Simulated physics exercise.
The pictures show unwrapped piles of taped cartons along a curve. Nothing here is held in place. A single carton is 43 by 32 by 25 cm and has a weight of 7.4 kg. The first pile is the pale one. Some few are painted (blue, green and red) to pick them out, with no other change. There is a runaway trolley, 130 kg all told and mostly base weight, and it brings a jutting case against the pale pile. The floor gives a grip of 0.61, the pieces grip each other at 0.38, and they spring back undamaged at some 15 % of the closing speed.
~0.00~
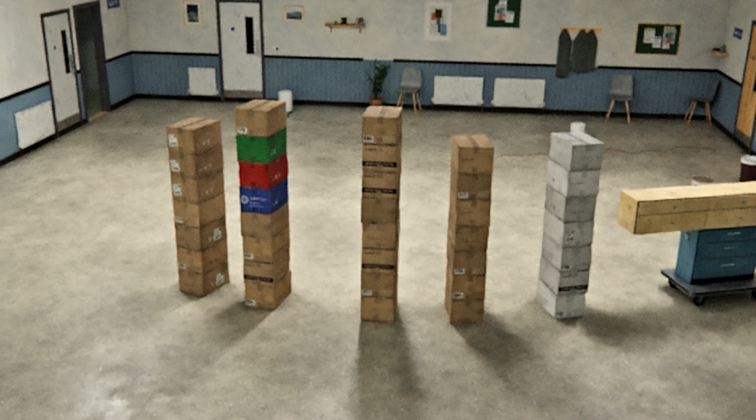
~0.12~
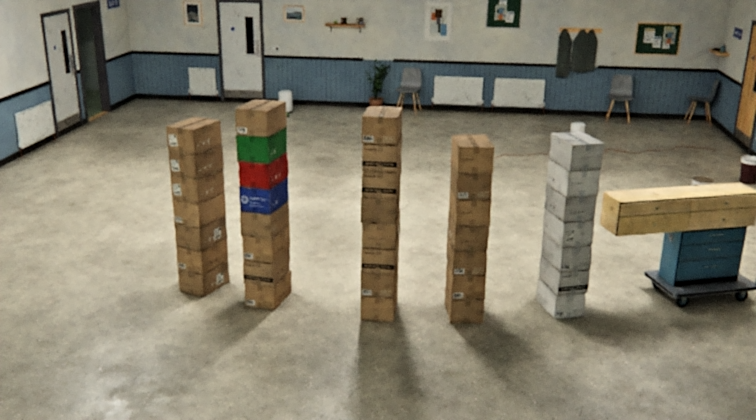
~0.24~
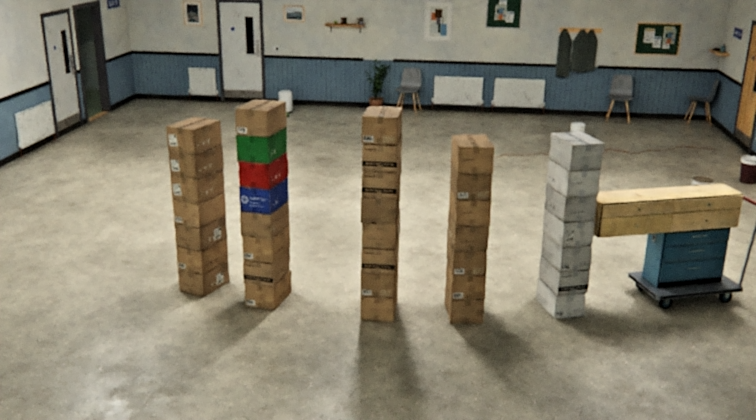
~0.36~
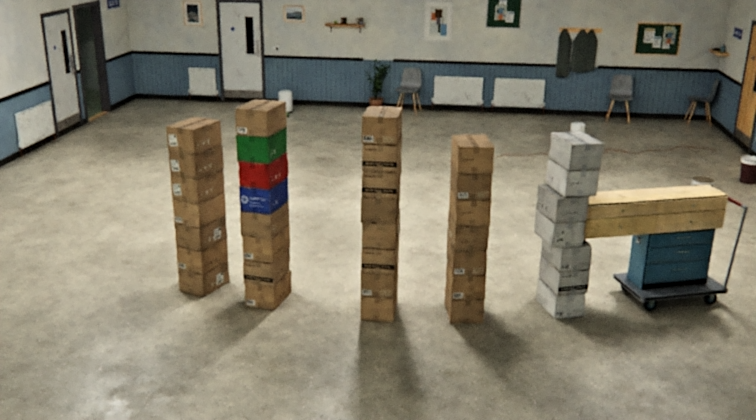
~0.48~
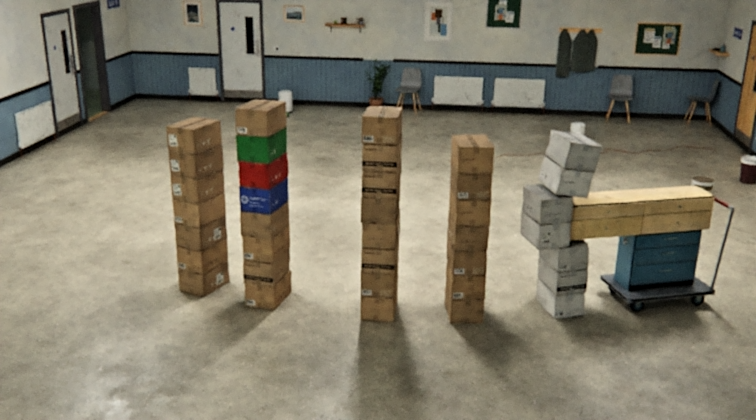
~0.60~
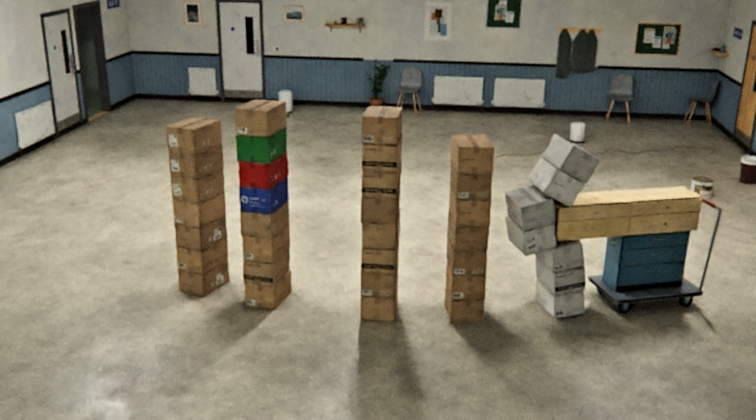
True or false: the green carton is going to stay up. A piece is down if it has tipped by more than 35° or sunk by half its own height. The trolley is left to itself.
False; it goes down.
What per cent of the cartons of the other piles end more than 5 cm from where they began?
It is 95 per cent.
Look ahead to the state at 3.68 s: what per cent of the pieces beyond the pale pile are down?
70 per cent.
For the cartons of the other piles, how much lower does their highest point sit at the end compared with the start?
125 cm.
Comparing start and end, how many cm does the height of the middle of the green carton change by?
150 centimetres lower, roughly.
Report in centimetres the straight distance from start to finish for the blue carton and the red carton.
Blue 180, red 270.
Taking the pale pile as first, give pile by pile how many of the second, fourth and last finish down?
Number of pieces - second 7, fourth 8, last 6.
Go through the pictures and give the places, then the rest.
In the first picture (places mark the middle of the side facing us), load (644, 211) 46 cm short; green carton (252, 150); red carton (254, 176); blue carton (254, 201); the rest undisturbed.
Load (626, 213) 27 cm short; green carton (252, 150), in the second picture.
Load (608, 214) 8 cm short; green carton (252, 150), in the third picture.
Load (591, 215) 9 cm in; green carton (252, 150), in the fourth picture.
Load (577, 216) 23 cm in, top of the pale pile leaning 9°; green carton (252, 150); the rest undisturbed, in the fifth picture.
Load (563, 217) 36 cm in, top of the pale pile leaning 28°; green carton (252, 150); red carton (254, 176); blue carton (254, 201); the rest undisturbed, in the sixth picture.
After 1.58 s, 4 of the pale pile down; none of the 30 other cartons down, 7 disturbed; green carton unmoved.
After 2.92 s, 4 of the pale pile down; 15 of the 30 other cartons down; green carton leaning 4°; red carton leaning 4°.
After 3.68 s, 4 of the pale pile down; 21 of the 30 other cartons down; green carton leaning 33°, 26 cm lower; red carton leaning 33°, 22 cm lower.
After 4.32 s, 4 of the pale pile down; 29 of the 30 other cartons down; green carton on its side; red carton on its side.
At rest (6.3 s), 4 of the pale pile down; 29 of the 30 other cartons down; green carton upside down; blue carton on its side; red carton on its side. As the last picture would show them, middles, blue carton near (116, 236).
